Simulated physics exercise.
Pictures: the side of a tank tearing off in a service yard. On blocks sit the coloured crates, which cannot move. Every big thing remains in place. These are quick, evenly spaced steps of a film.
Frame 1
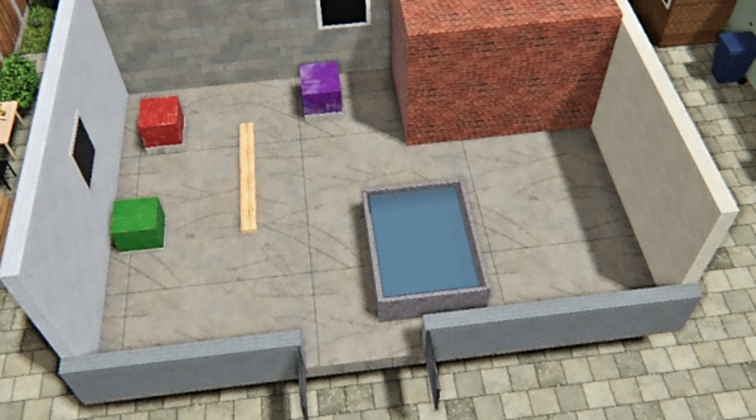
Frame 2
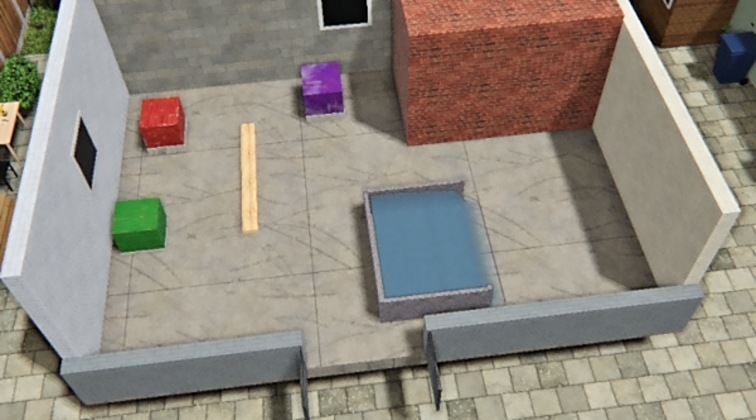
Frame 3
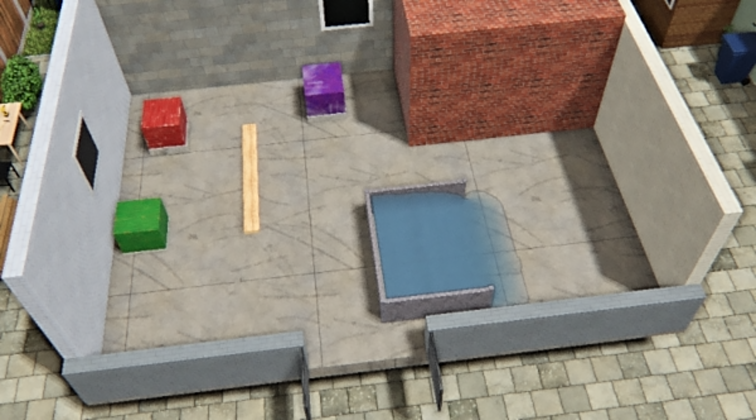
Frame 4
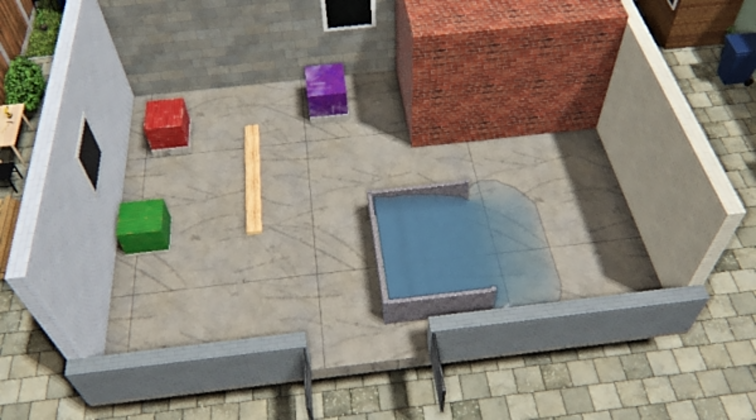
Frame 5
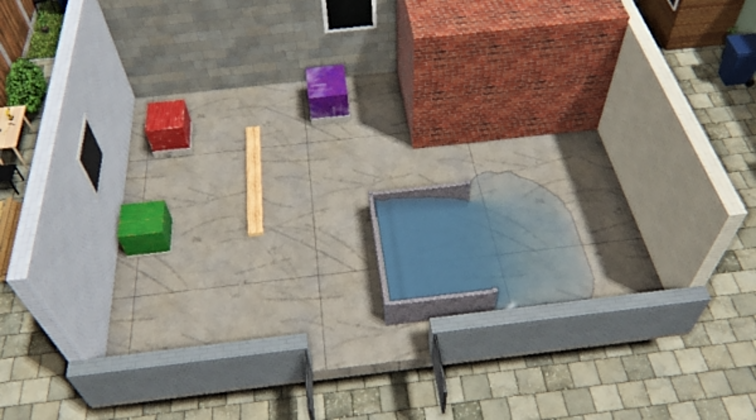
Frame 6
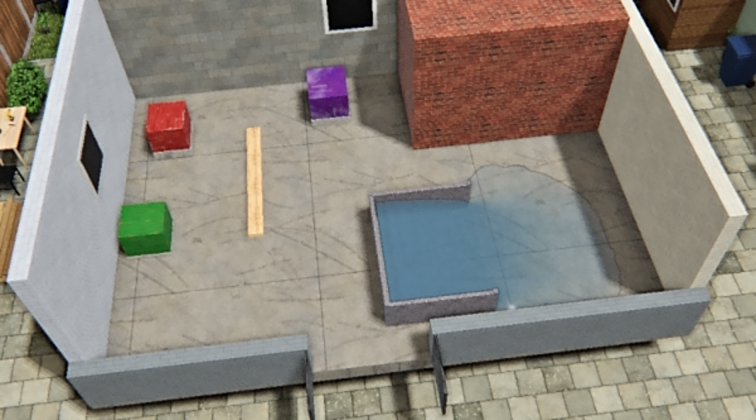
A tank of blue water loses its right side, and water spreads rightward across the yard.
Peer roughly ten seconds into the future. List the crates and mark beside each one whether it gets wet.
Green crate - stays dry; purple crate - stays dry; red crate - stays dry.
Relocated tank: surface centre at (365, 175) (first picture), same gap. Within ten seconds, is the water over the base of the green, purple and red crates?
Green: Flooded; purple: Untouched; red: Untouched.
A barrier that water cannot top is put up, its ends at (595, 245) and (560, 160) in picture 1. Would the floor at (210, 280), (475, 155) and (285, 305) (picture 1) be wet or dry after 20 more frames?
The first point comes out unwetted, the next inundated, the last unwetted.
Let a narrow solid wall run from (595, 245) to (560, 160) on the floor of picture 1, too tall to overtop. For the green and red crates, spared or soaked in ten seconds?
Green: Left dry; red: Left dry.
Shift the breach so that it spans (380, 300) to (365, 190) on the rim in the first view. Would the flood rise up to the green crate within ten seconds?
So, as it turns out, the green crate is swamped.
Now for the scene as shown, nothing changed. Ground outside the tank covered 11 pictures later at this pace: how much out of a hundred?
My best guess is some 25 %.
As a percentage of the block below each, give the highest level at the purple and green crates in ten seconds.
Peak levels: Approx. 30 % then 50 %.
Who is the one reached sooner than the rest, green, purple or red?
It's the purple-painted one here.
A moment on, water covers 25 % of the floor; the green crate not reached, the purple crate not reached, the red crate not reached.
Next, water covers 25 % of the floor; the green crate not reached, the purple crate not reached, the red crate not reached.
Then, water covers 25 % of the floor; the green crate not reached, the purple crate not reached, the red crate not reached.
Later, water covers 50 % of the floor; the green crate not reached, the purple crate water round its plinth, the red crate not reached.
In the end, water covers 65 % of the floor; the green crate stayed above the water, the purple crate stayed above the water, the red crate stayed above the water.
